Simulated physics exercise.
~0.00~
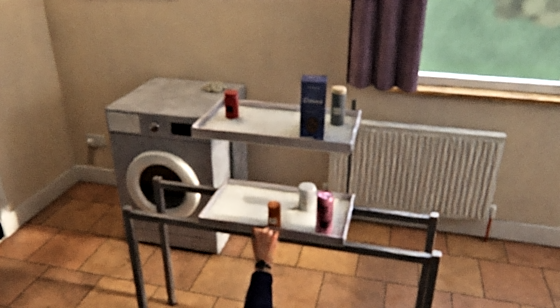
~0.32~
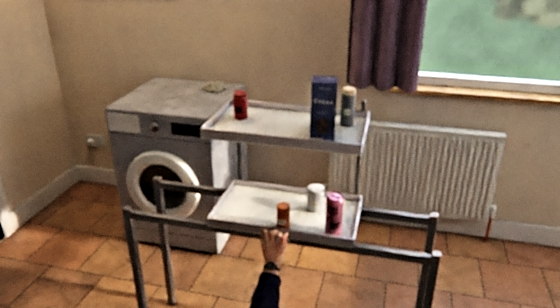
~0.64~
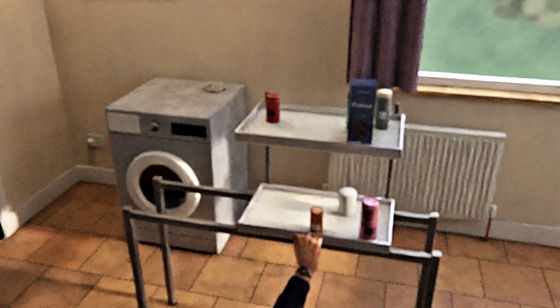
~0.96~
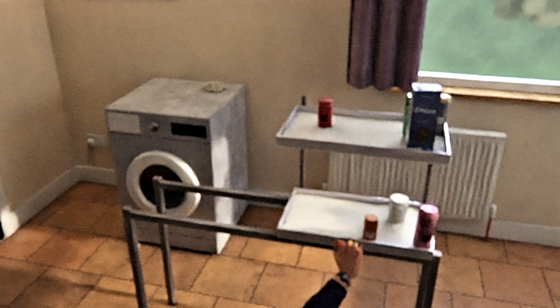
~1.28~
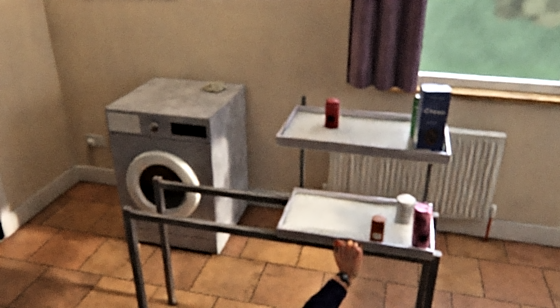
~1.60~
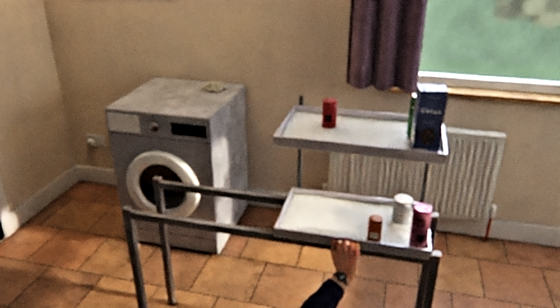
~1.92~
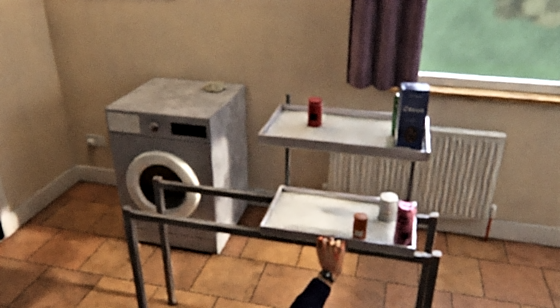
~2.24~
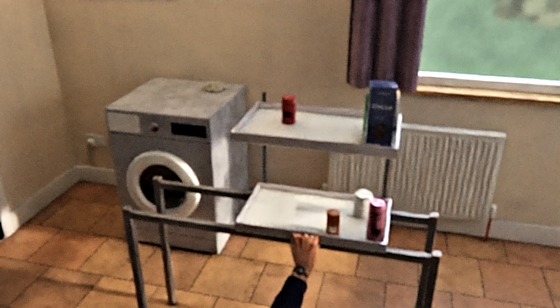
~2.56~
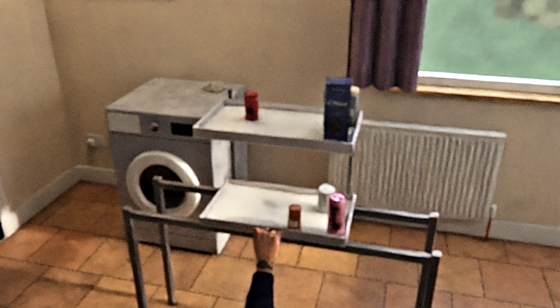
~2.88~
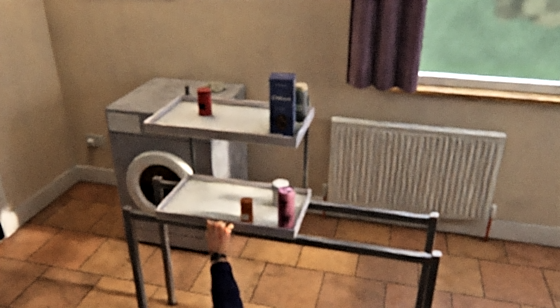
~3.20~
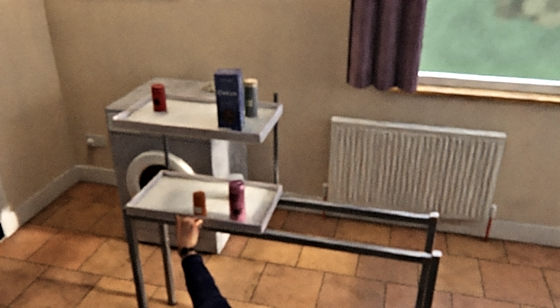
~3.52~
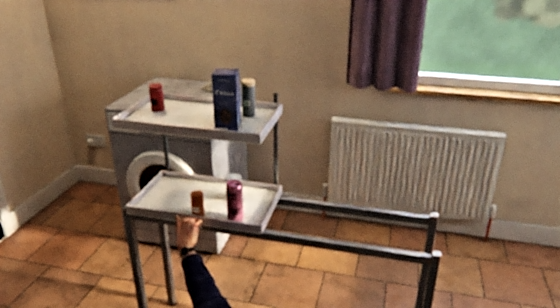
To begin with, a hand grips the front of a two-level white tray on a metal frame, with a washing machine and a radiator behind it. The upper level holds a red container, a dark blue carton and a grey shaker, while an orange shaker, a white jar and a pink can stand below. The hand pushes the tray right until it stops at the end, where the items shift slightly. It then moves the tray back left, past its starting position, to the far end. There the tray comes to rest, with the visible items still upright.
